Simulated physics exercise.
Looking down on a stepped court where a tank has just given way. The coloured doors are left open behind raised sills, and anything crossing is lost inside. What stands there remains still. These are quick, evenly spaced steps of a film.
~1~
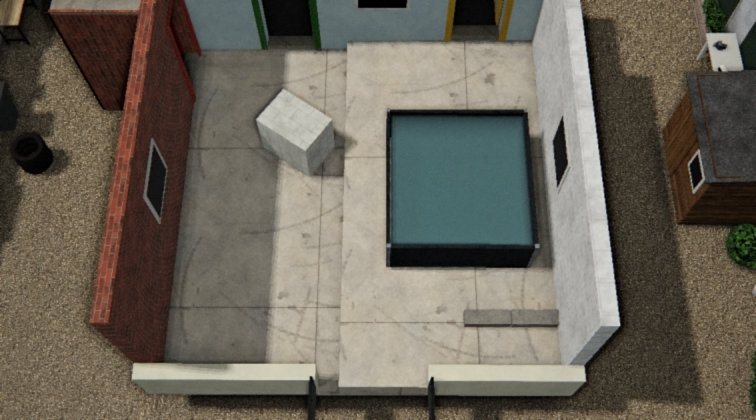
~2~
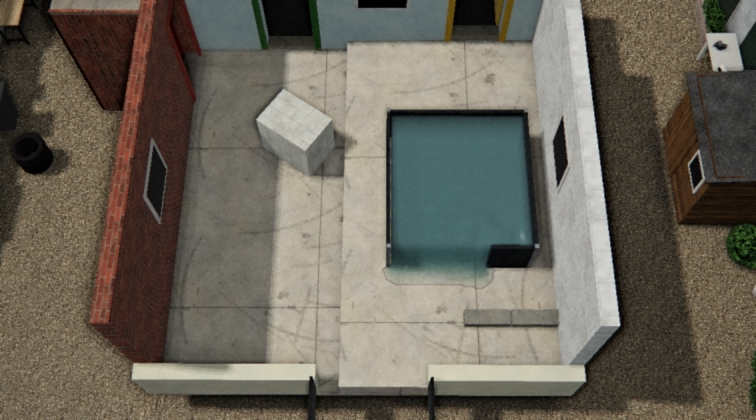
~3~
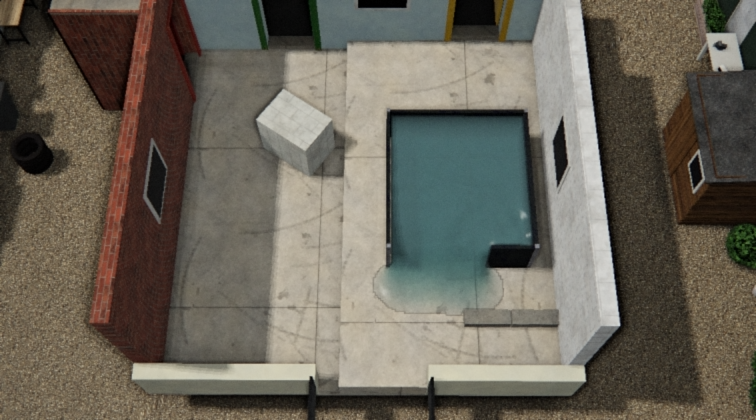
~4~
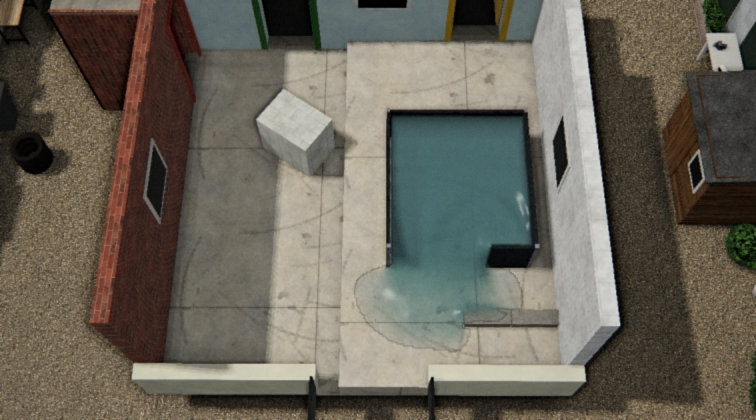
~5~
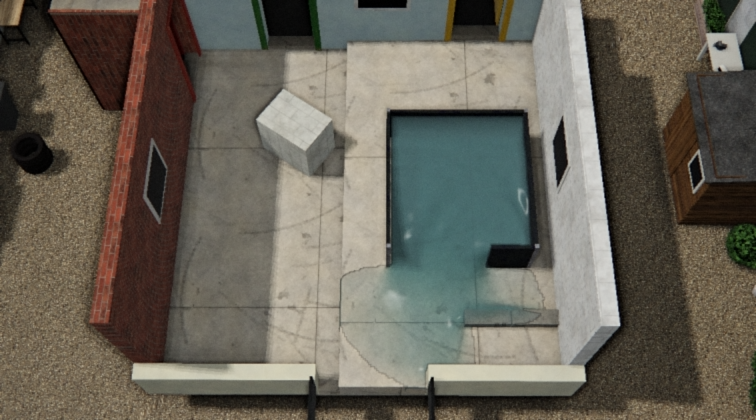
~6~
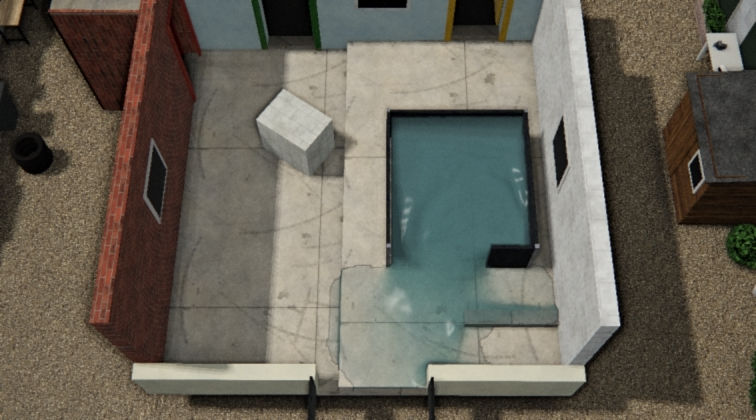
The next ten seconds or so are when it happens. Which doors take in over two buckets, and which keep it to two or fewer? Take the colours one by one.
Outcome: Yellow door: Never surpasses it; red door: Never surpasses it; green door: Never surpasses it.
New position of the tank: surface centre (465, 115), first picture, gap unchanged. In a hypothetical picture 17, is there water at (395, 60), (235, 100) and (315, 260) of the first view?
Spot by spot, in the order asked: Untouched, untouched, swamped.
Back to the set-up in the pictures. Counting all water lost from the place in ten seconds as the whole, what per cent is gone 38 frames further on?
It works out at roughly 85 per cent.
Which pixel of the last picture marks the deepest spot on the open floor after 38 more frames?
Somewhere near (163, 375).
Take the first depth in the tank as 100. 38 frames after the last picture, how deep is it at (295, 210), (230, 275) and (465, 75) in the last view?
2, 6 and 4 in a hundred, in turn.
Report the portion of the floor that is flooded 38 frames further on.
It works out to about 65 in a hundred.
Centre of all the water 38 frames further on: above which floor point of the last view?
Roughly (400, 244).
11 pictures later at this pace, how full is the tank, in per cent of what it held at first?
Somewhere near 48 %, give or take.
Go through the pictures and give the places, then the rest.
The water tank at (459, 178) is whole and still, in the first frame.
The front is at (488, 277), out from the gap at (439, 257), in the second frame.
Water pours out at (439, 259) and has run to (490, 305), in the third frame.
Water pours out at (438, 259) and has run to (371, 319), in the fourth frame.
Water pours out at (438, 260) and has run to a hidden place, in the fifth frame.
Water pours out at (438, 260) and has run to a hidden place, in the sixth frame.
A moment on, water covers 20 % of the floor; the yellow door not reached, the red door not reached, the green door not reached.
Next, water covers 30 % of the floor; the yellow door not reached, the red door not reached, the green door not reached.
Then, water covers 35 % of the floor; the yellow door not reached, the red door not reached, the green door not reached.
Later, water covers 65 % of the floor; the yellow door wet at the sill, nothing in, the red door wet at the sill, nothing in, the green door not reached.
In the end, water covers 85 % of the floor; the yellow door wet at the sill, nothing in, the red door wet at the sill, nothing in, the green door wet at the sill, nothing in.
